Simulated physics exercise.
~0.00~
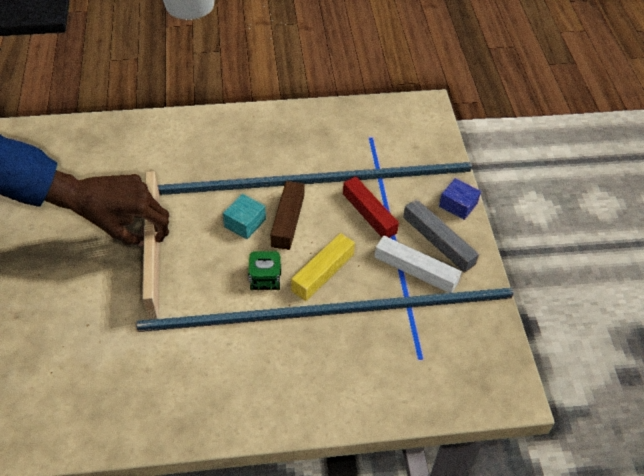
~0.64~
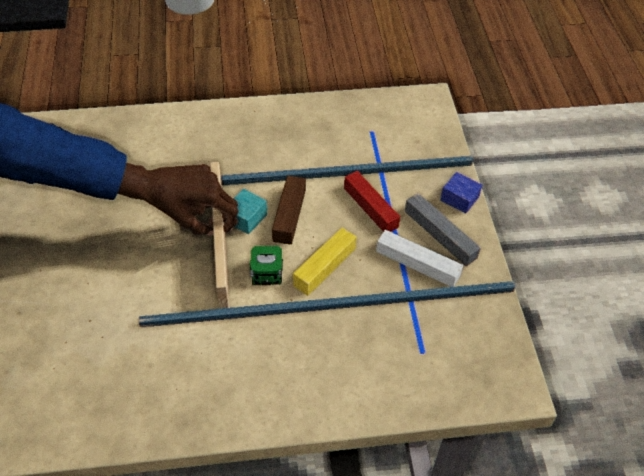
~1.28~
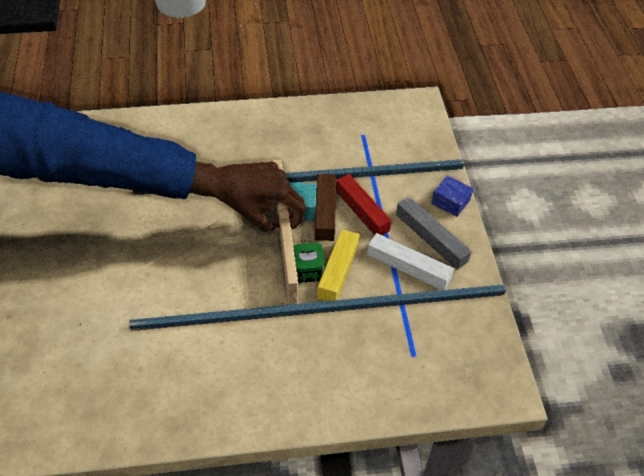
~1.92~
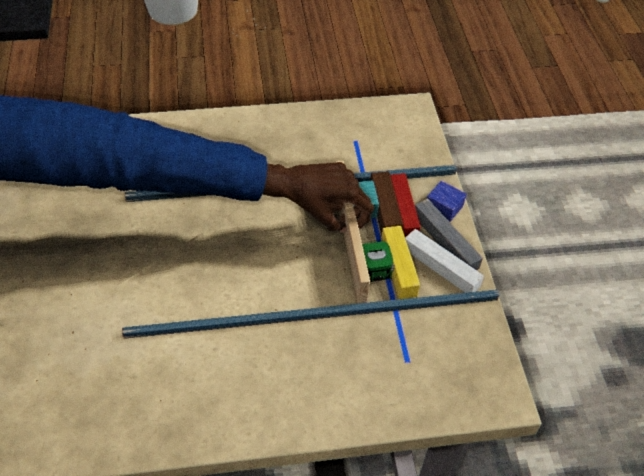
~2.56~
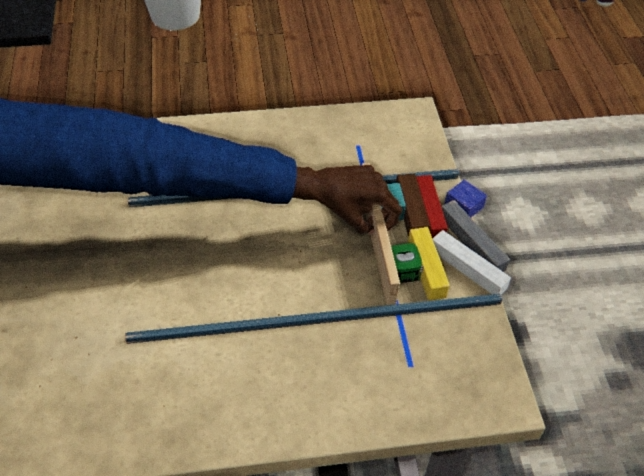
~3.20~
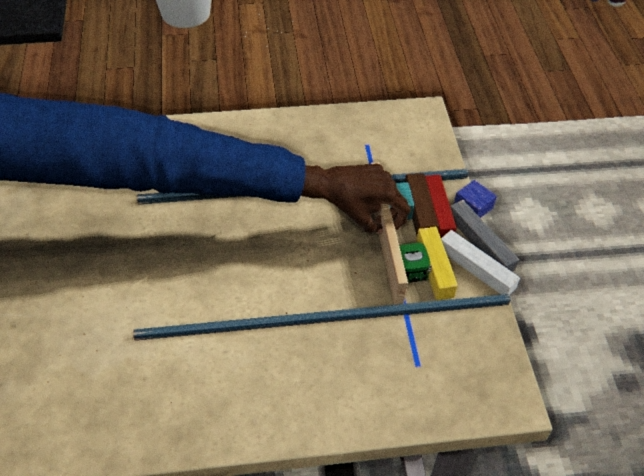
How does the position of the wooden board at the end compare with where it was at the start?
At the start the board stands near the left ends of the rails, with a gap between it and the blocks. By the end it is much farther right, at the blue line near the table's end, up against the bunched blocks.
